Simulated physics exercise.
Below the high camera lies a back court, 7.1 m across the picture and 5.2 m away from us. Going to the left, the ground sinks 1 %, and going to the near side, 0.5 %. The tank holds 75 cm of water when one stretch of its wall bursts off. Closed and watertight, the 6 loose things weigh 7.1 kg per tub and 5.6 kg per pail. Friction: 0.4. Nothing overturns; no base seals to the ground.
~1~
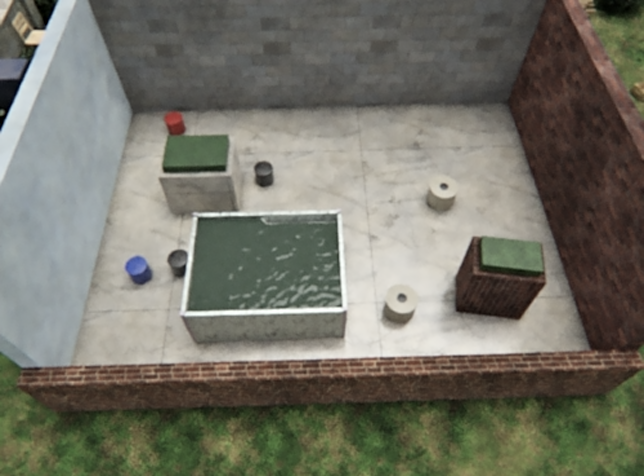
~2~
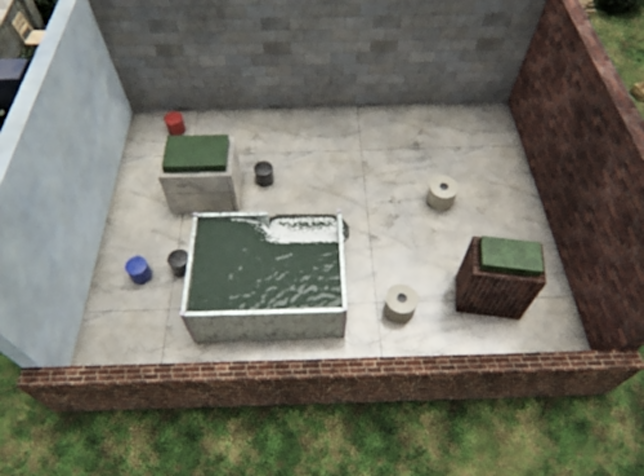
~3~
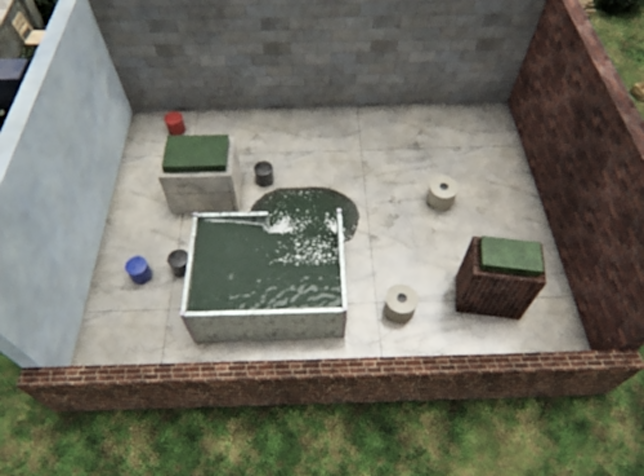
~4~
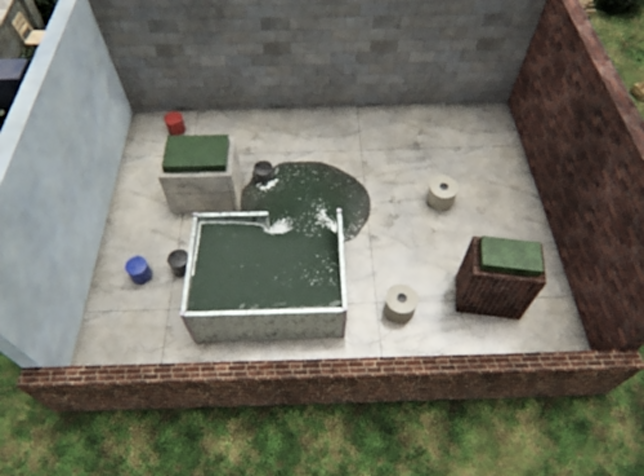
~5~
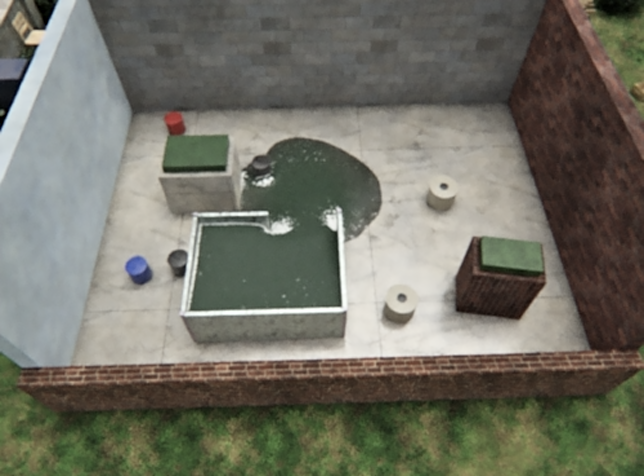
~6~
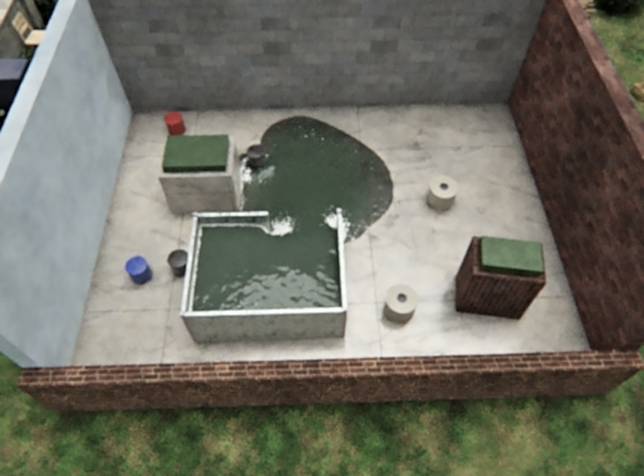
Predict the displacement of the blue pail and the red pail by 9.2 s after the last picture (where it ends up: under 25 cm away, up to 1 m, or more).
In the end, the blue pail has travelled well away and the red pail has travelled well away.
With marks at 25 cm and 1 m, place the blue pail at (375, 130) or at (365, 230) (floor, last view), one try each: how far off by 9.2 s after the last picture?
At the first spot it winds up far off; at the second it shifts partway.
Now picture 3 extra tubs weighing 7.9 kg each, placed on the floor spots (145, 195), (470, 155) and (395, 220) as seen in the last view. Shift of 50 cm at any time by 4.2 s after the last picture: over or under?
Order as asked - farther, farther, not as far.
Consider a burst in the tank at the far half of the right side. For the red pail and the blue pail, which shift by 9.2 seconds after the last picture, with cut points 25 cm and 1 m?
Log: Red pail small displacement; blue pail negligible displacement.
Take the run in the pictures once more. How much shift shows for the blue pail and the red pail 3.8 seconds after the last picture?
Close to 0 and 250 centimetres by then.
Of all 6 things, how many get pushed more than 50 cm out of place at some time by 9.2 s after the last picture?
By my tally, 6.
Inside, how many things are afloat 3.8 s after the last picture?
It comes to 0 of them.
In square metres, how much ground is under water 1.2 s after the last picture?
At that time the wet patch spans about 17 m2.
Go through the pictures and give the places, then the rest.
In the first frame, the blue pail at (136, 265), on the bottom; the red pail at (173, 118) rests on the ground; water covers 3.0 m2; 0 of 6 have shifted.
In the second frame, the blue pail at (136, 265) rests on the ground; the red pail at (173, 118) rests on the ground; 3.7 m2 under water; 0 of 6 have shifted.
In the third frame, the blue pail at (136, 265) rests on the ground; the red pail at (173, 118), on the bottom; water covers 4.6 m2; 0 of 6 have shifted.
In the fourth frame, the blue pail at (136, 265), on the bottom; the red pail at (173, 118) rests on the ground; 5.8 m2 under water; 0 of 6 have shifted.
In the fifth frame, the blue pail at (136, 265) rests on the ground; the red pail at (173, 118) rests on the ground; 7.0 m2 under water; 1 of 6 have shifted.
In the sixth frame, the blue pail at (136, 265), on the bottom; the red pail at (173, 118), on the bottom; 8.4 m2 under water; 1 of 6 have shifted.
Then, 1.2 s after the last picture the blue pail is near (136, 265), 0.0 m from its start, aground; the red pail is near (166, 119), 0.1 m from its start, aground; 0 afloat.
Then, 3.8 s after the last picture the blue pail is near (136, 265), 0.0 m from its start, aground; the red pail is near (146, 234), 2.5 m from its start, aground; 0 afloat.
Then, 6.2 s after the last picture the blue pail is near (146, 322), 1.0 m from its start, aground; the red pail is near (155, 300), 3.6 m from its start, aground; 0 afloat.
Then, 9.2 s after the last picture the blue pail is near (186, 346), 1.6 m from its start, afloat; the red pail is near (157, 318), 3.9 m from its start, afloat; 6 afloat.
